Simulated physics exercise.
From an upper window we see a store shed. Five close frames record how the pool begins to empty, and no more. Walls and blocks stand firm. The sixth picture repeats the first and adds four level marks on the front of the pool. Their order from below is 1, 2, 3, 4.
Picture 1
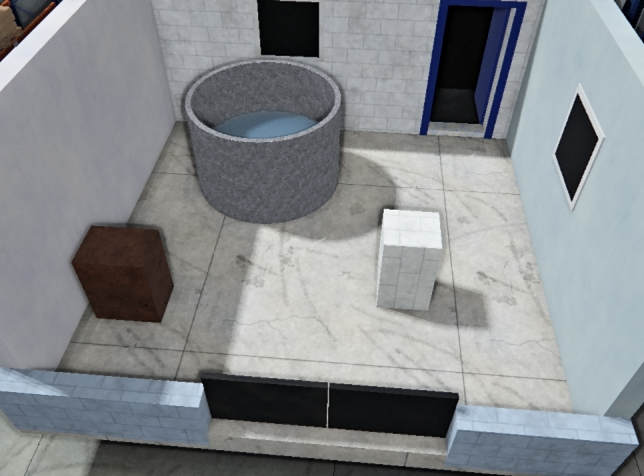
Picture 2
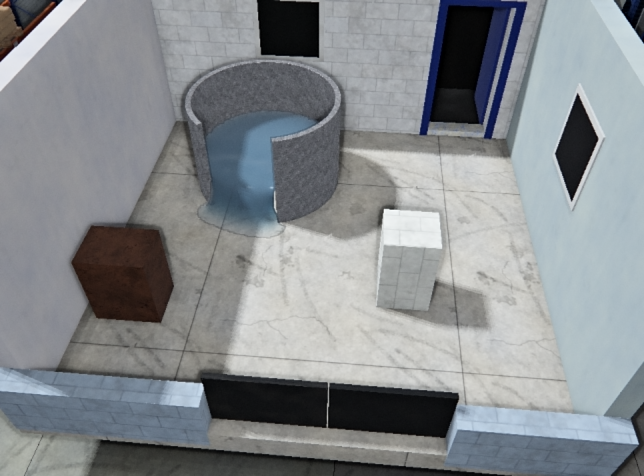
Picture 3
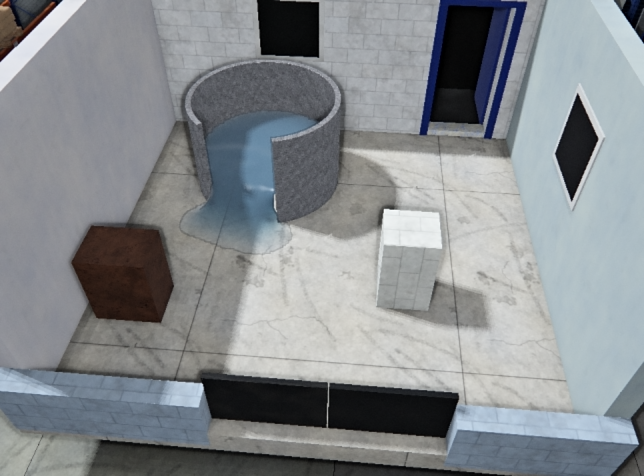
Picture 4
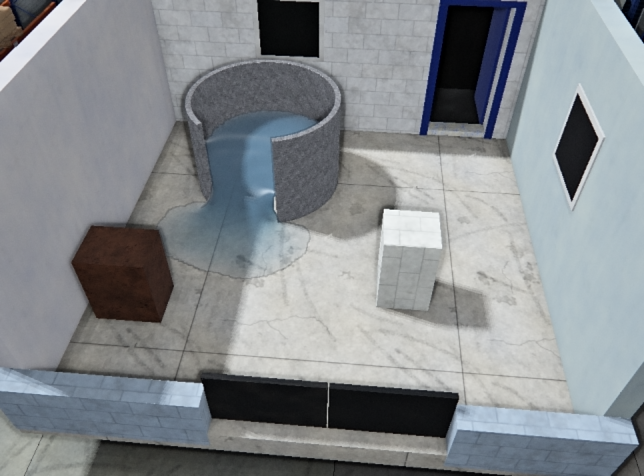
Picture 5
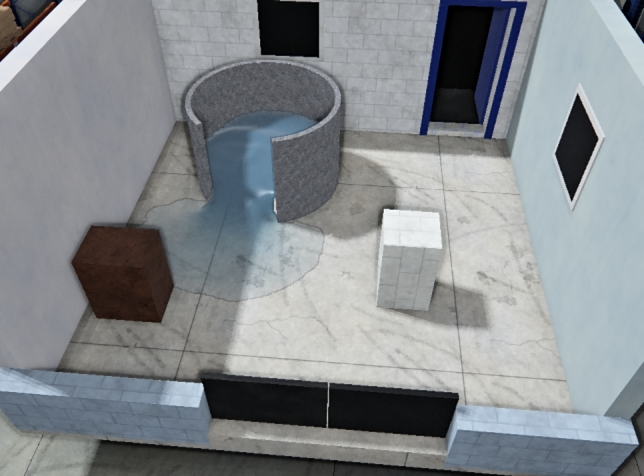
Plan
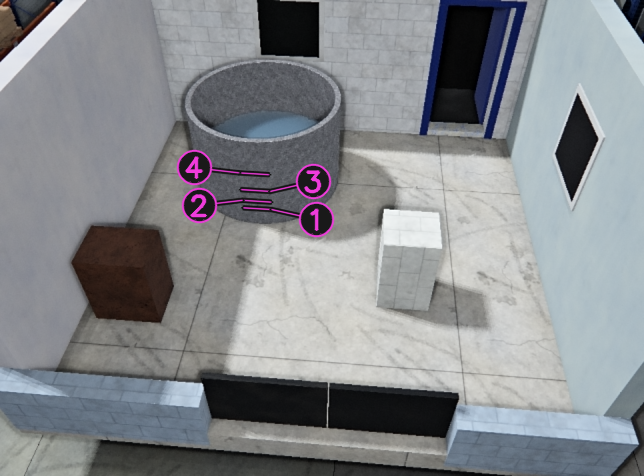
The clip opens on a walled yard with a round grey stone pool of still water, a brown block, a white block and a blue doorway. A gap appears in the pool's front wall and water pours through, then spreads forward and sideways across the pale floor in a thin, widening sheet.
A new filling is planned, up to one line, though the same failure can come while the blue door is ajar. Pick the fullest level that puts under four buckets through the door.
Line 3.
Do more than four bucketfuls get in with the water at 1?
No, that is safe.
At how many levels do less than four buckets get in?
Three of the four.
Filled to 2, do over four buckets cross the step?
No.
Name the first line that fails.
That would be 4.
On the marked copy, 1 at (257, 208); 2 at (256, 201); 3 at (255, 190); 4 at (254, 173); from the bottom up 1, 2, 3, 4.
For line 1, nothing gets over.
For line 2, nothing gets over.
For line 3, a splash gets over, under a bucket.
For line 4, about 10 bucketfuls get in.
